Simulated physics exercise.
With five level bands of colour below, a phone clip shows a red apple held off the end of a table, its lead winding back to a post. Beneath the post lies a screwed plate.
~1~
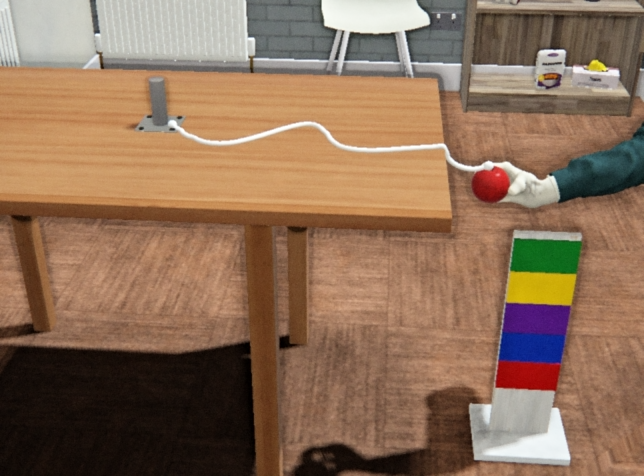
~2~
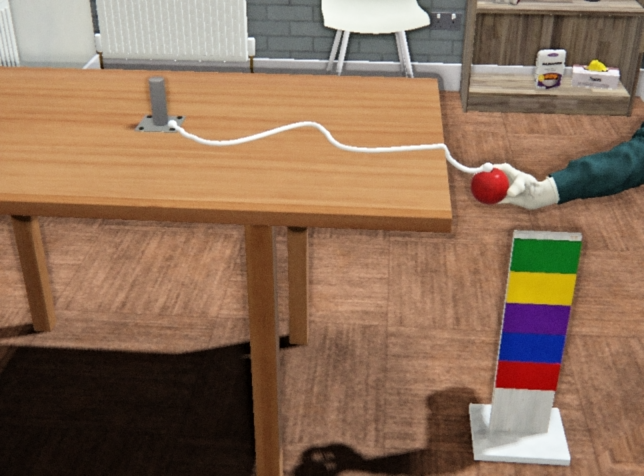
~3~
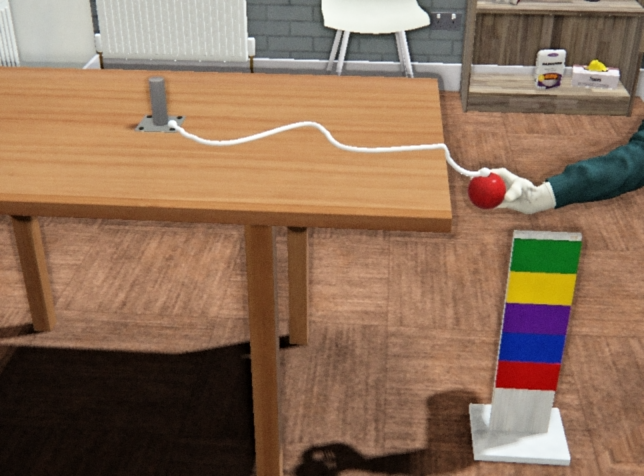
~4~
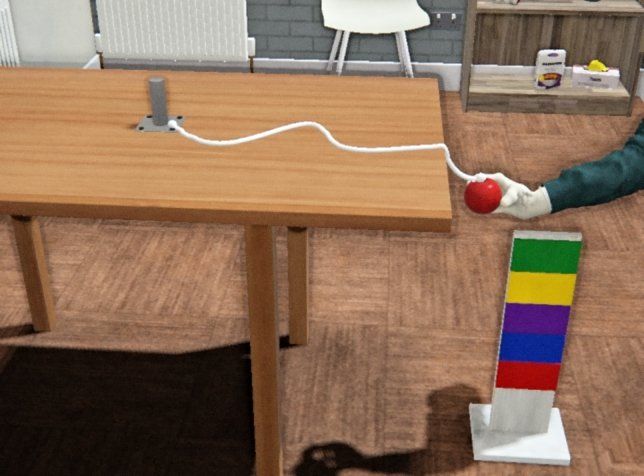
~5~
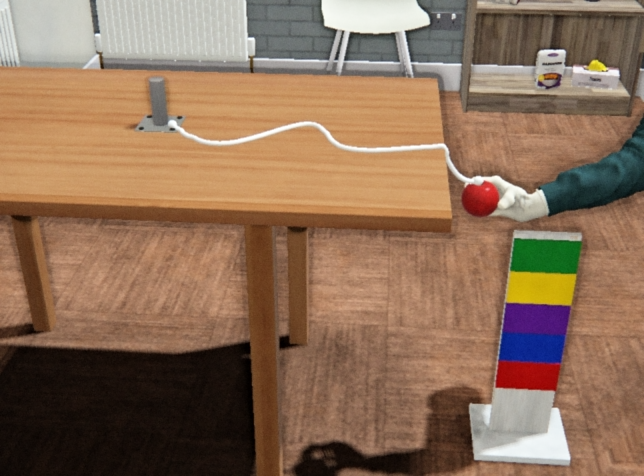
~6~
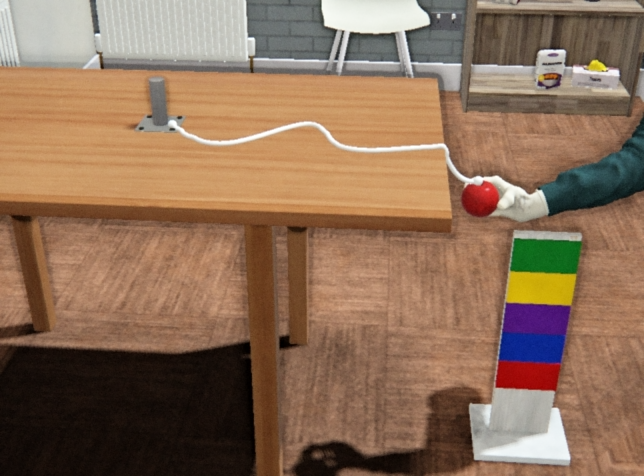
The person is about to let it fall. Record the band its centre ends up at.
Centre ends at yellow.
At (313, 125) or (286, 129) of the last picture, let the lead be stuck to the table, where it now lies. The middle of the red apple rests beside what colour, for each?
First try green, second try green.
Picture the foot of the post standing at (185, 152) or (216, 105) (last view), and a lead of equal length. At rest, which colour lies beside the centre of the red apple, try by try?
First try: Purple; second try: Purple.
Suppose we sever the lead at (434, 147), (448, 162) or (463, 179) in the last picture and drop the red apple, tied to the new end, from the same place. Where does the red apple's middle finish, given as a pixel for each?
The pixels are (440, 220) for the first, (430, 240) for the second and (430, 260) for the third.
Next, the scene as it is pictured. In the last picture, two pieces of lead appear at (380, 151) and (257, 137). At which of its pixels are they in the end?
End points: Roughly (445, 156); roughly (285, 132).
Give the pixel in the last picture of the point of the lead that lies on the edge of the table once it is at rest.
Pixel (374, 151).
Soon after, apple near (448, 272); level with yellow.
Then, apple near (424, 275); level with yellow.
At rest, apple near (439, 279); level with yellow. Its centre hangs level with the yellow band.
